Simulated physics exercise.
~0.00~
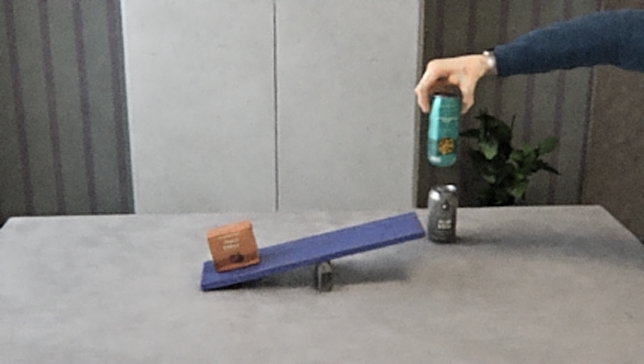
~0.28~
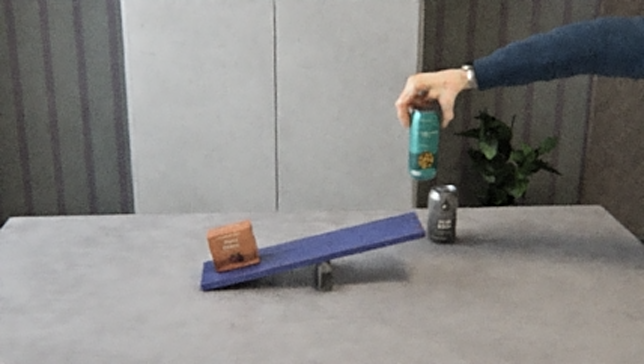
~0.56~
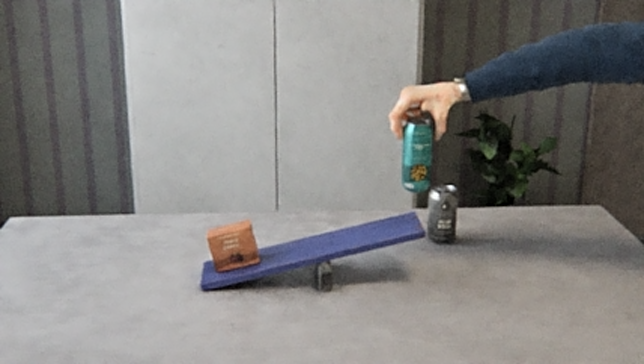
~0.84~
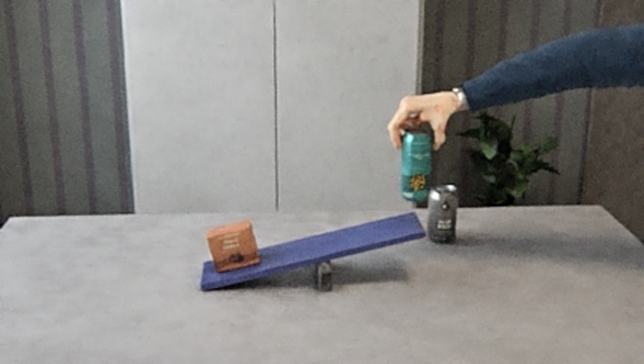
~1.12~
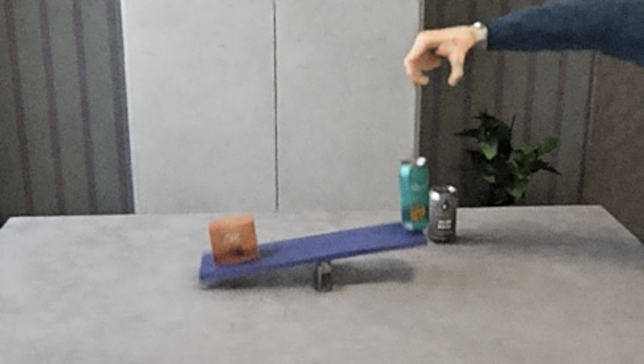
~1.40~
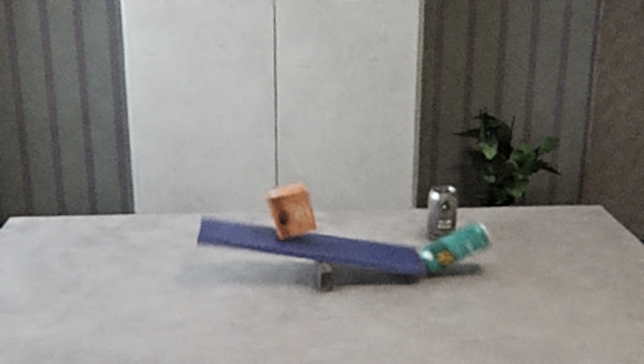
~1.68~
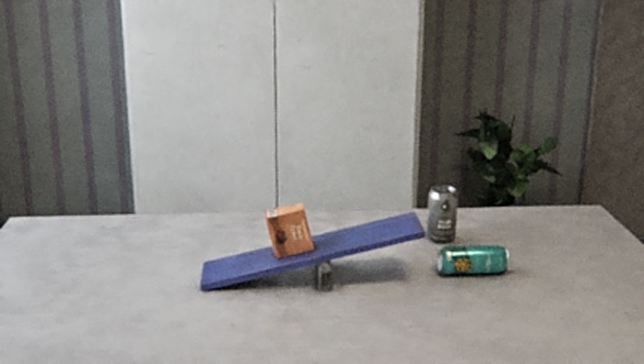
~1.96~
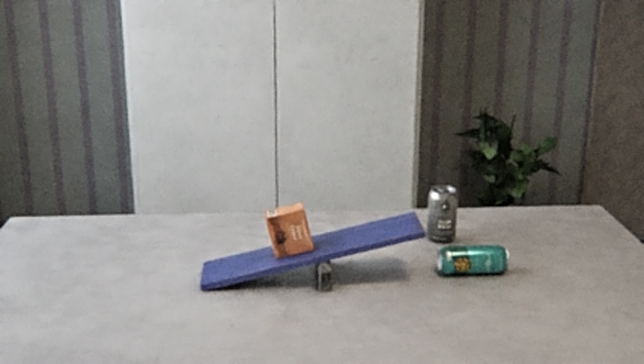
Turquoise can released by a hand onto a blue plank's raised right end, briefly tipping it, shifting an orange packet, then toppling off.
